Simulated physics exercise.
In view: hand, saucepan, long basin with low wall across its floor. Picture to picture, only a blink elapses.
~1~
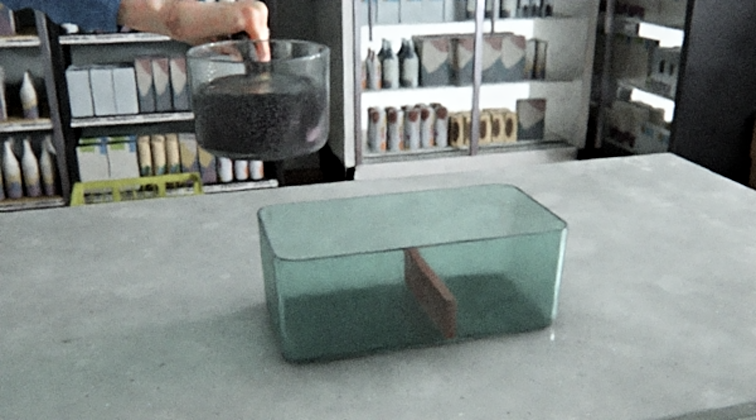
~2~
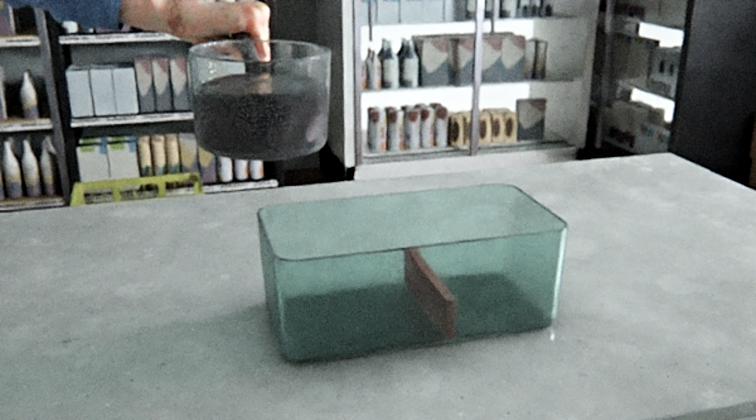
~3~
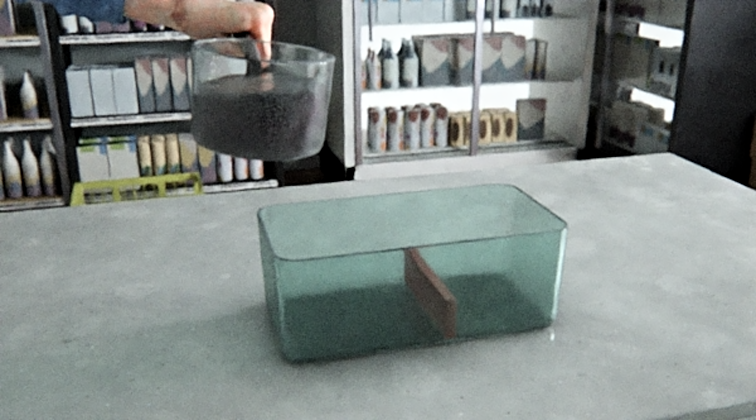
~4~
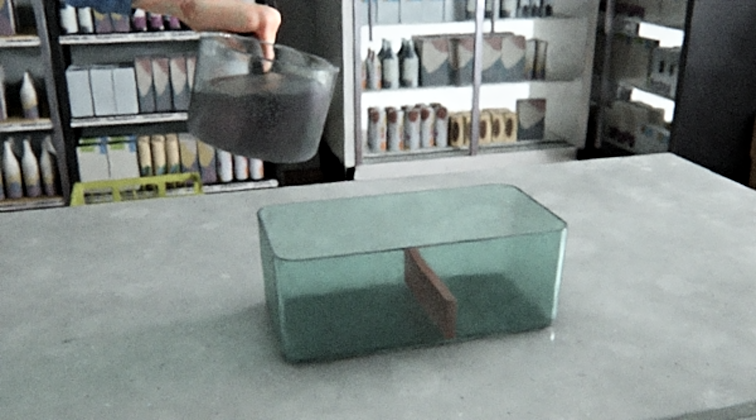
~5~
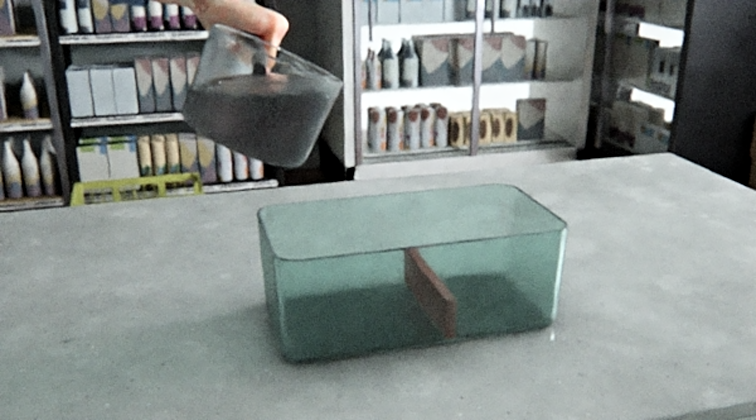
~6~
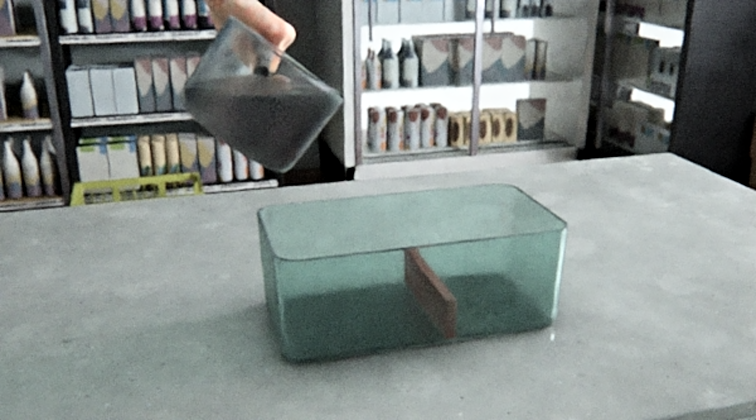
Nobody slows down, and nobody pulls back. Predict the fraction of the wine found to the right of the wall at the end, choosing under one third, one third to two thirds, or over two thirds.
Prediction: Under one third.
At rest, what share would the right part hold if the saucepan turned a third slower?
Roughly 5 percent.
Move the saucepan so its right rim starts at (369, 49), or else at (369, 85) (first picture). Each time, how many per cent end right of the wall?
About 40 % the first time, about 25 % the second.
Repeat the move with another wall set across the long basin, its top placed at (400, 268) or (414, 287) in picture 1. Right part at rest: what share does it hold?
Roughly 20 per cent first and roughly 20 per cent second.
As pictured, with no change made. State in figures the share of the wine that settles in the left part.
About 95 per cent.
A moment on, the saucepan is tipped on its side and 46 per cent is still to pour, 17 is left of the wall and 0 right of it.
Next, the saucepan is tipped right over and 13 per cent is still to pour, 73 is left of the wall and 1 right of it.
Then the saucepan is tipped right over and 3 per cent is still to pour, 87 is left of the wall and 4 right of it.
Later the saucepan is tipped right over and 0 per cent is still to pour, 92 is left of the wall and 5 right of it.
Finally, 93 per cent lies left of the wall, 5 right of it and 2 outside.
